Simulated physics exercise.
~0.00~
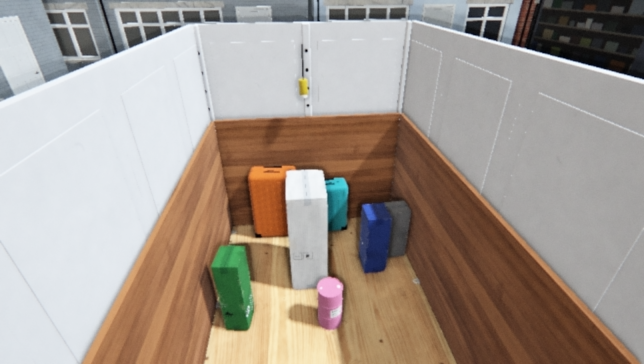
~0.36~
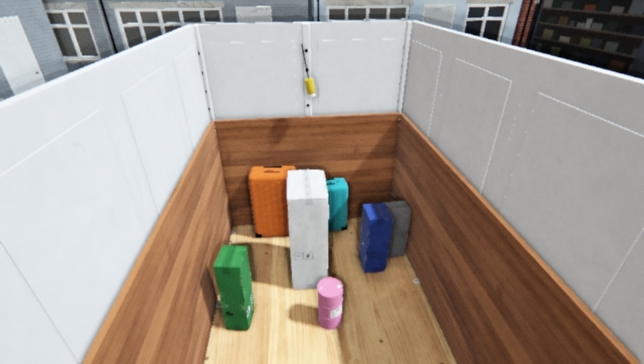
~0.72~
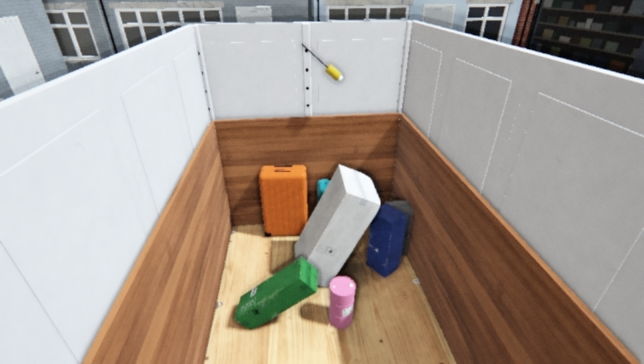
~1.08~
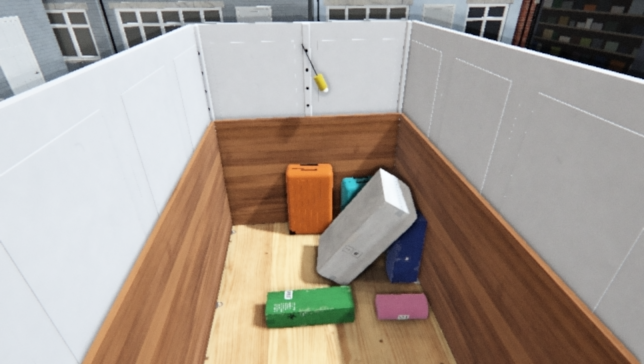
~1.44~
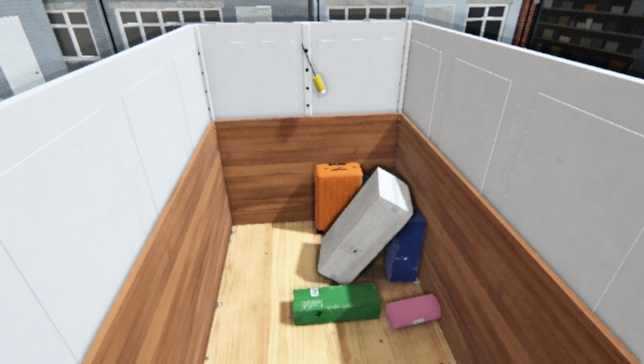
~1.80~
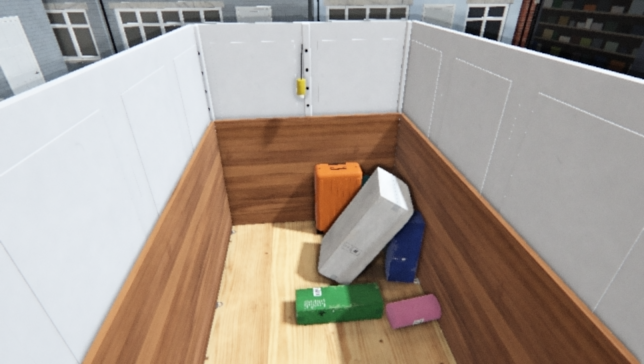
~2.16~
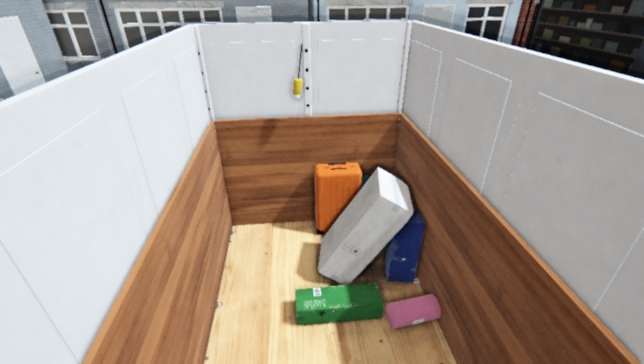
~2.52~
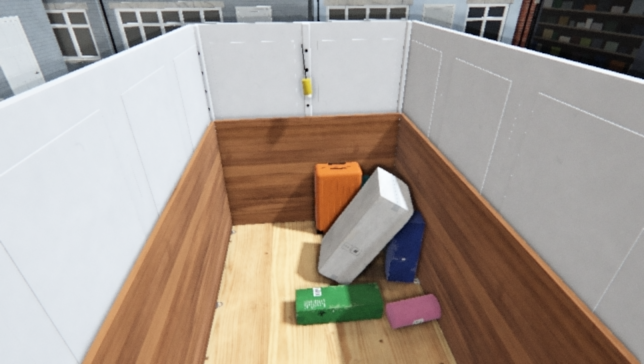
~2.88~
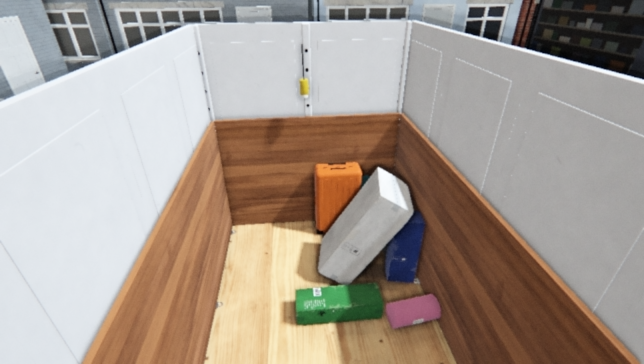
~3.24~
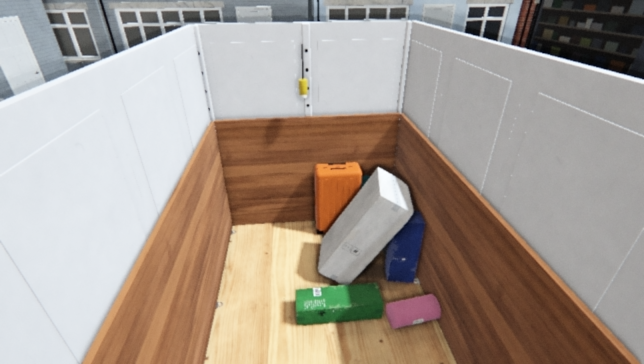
The load bay of a van, walled in white panels and wood, is seen from above and behind, facing forwards. An orange case, a tall white box and a turquoise case stand towards the front, with blue and grey boxes at the right, a green box nearer left and a pink canister near the middle. The yellow lamp swings right as the load shifts right, and the green and white boxes tip. The green box and pink canister fall on their sides, while the orange case slides further right. Finally everything rests, the white box leaning against the blue one, as the lamp settles.
